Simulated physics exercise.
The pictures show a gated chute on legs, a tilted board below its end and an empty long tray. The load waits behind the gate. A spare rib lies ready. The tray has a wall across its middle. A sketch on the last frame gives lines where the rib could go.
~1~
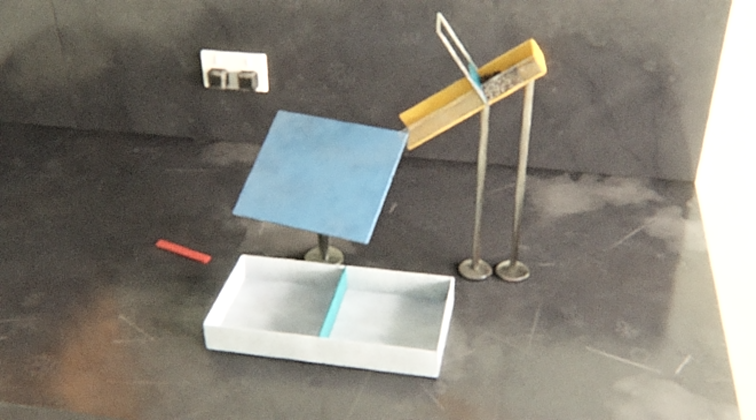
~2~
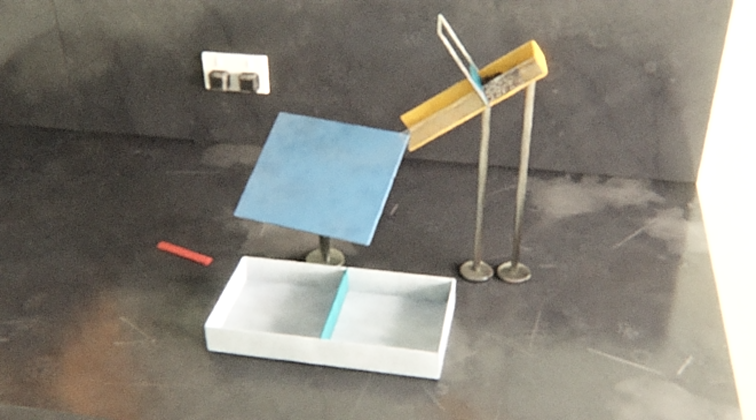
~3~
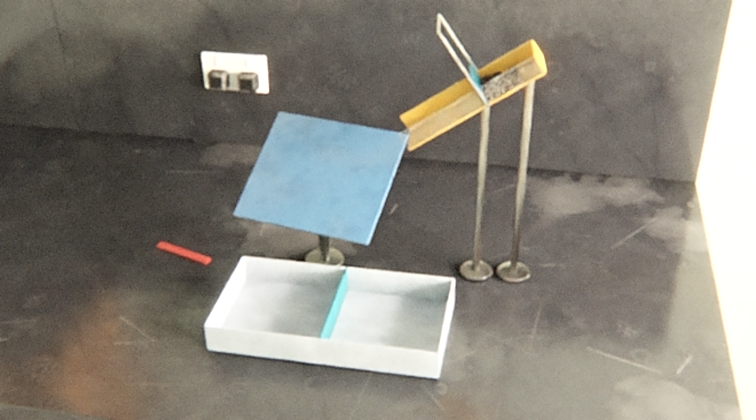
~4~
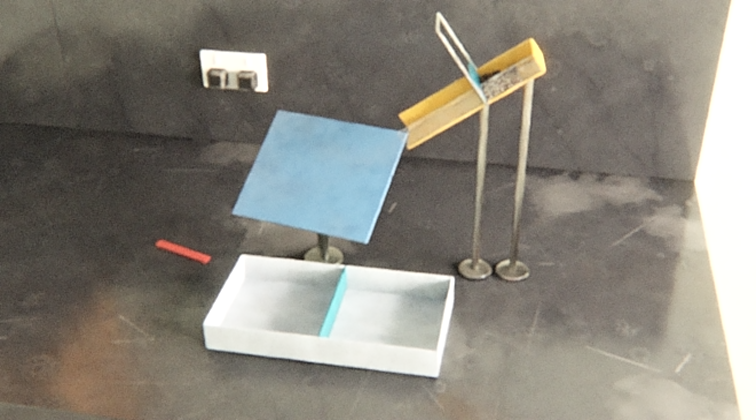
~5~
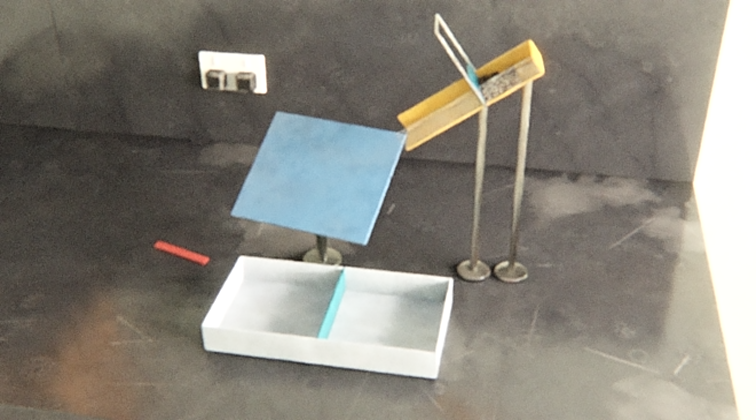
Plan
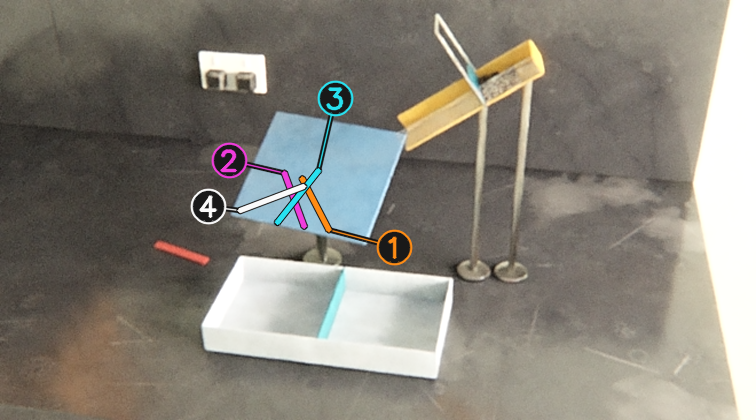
On a dark, scuffed surface by a wall socket, a yellow chute on two thin legs slopes down leftward toward a tilted blue board, with small dark pieces behind its gate. A white tray with a teal divider sits empty below, near a red strip. Nothing moves apart from slight picture shake.
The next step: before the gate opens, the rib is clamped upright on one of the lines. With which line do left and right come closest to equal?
Go for 1.
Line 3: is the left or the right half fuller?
Left.
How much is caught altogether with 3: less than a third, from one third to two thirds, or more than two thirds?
Line 3 gives more than two thirds.
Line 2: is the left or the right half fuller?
More lands on the left.
On the marked copy, line 1 from (302, 178) to (328, 229); line 2 from (284, 173) to (304, 226); line 3 from (318, 170) to (277, 222); line 4 from (303, 186) to (240, 210).
Choosing 1, of what is caught, roughly a third in the left half, roughly two thirds in the right.
Choosing 2, of what is caught, almost all in the left half, about a tenth in the right.
Choosing 3, of what is caught, almost all in the left half, about a tenth in the right.
Choosing 4, of what is caught, almost all in the left half, about a tenth in the right.
